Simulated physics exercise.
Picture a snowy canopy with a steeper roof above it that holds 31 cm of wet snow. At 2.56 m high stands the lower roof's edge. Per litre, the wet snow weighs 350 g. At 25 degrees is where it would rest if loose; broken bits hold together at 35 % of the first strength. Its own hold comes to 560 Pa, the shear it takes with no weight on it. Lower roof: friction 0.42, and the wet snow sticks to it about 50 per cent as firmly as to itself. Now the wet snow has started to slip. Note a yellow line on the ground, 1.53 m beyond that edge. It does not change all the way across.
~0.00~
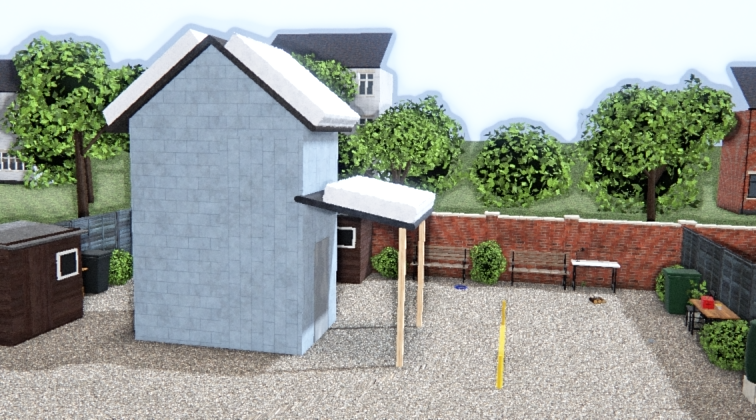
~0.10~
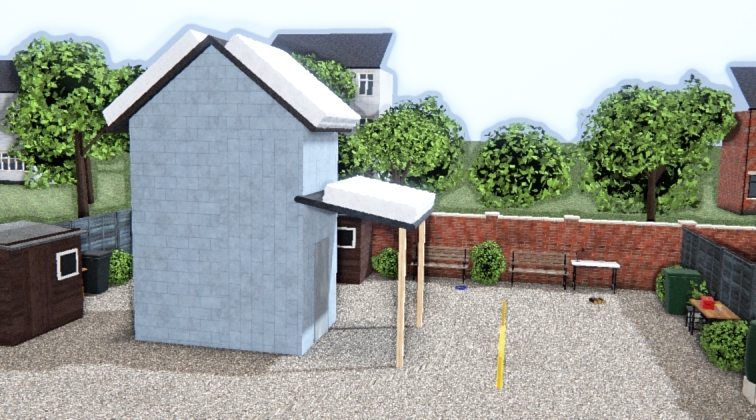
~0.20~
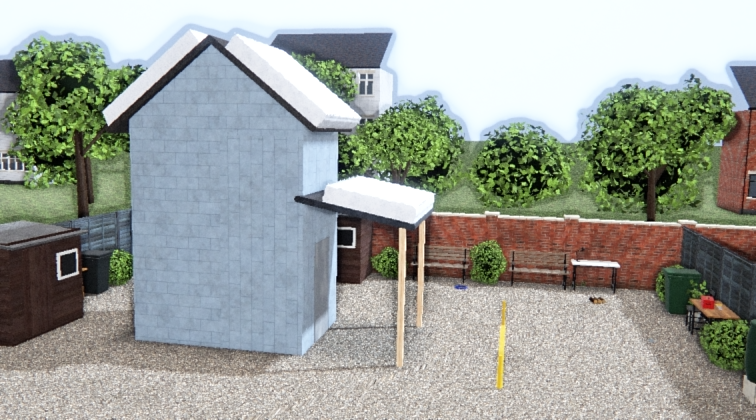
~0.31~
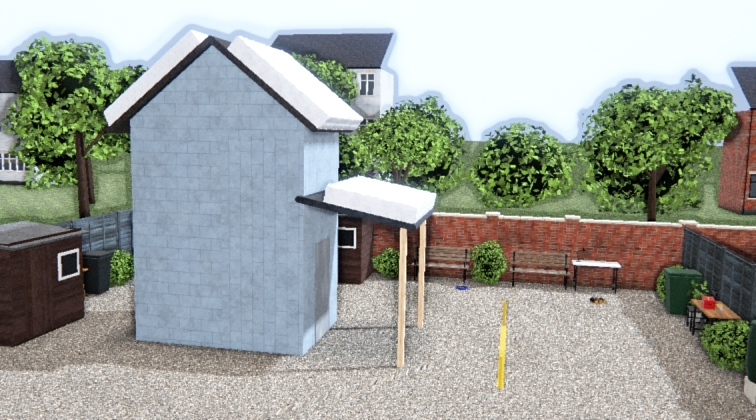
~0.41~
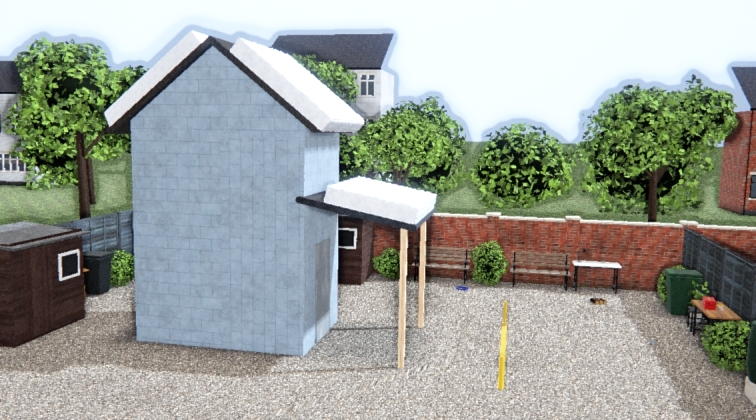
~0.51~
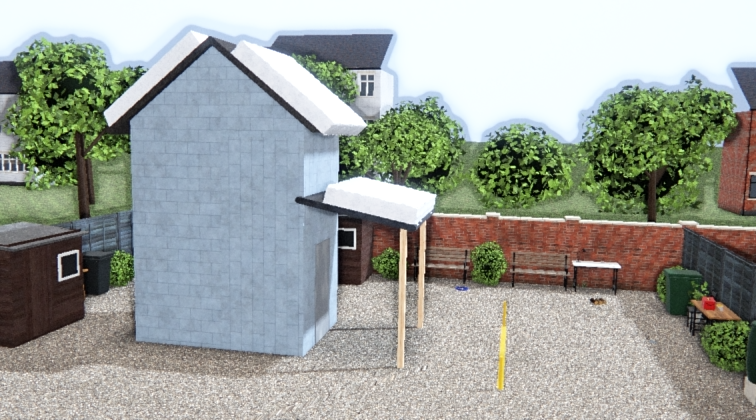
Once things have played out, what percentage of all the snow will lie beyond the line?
About 4 %.
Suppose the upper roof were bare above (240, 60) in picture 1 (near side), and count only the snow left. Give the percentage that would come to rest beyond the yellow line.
0 %.
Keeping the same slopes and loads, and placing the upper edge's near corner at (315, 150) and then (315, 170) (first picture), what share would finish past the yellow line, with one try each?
In that order: 0 %, 0 %.
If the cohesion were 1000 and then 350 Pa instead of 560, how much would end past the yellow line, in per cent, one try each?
In that order: 0 %, 14 %.
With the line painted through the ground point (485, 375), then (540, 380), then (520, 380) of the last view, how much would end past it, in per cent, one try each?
In order, some 7, 0 and 1 percent would end past it.
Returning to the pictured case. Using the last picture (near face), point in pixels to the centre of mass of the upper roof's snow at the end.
At about (401, 255).
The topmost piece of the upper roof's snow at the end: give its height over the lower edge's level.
Roughly 0.8 m.
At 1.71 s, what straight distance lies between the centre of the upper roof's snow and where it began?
Distance from start: Around 2.0 m.
After 1.06 s, none is below the lower edge and 0 % is past the line.
After 1.71 s, none is below the lower edge and 0 % is past the line.
After 2.35 s, none is below the lower edge and 0 % is past the line.
After 3.00 s, 27 % is below the lower edge and 0 % is past the line.
After 4.80 s, at the end, 30 % is below the lower edge and 4 % is past the line.
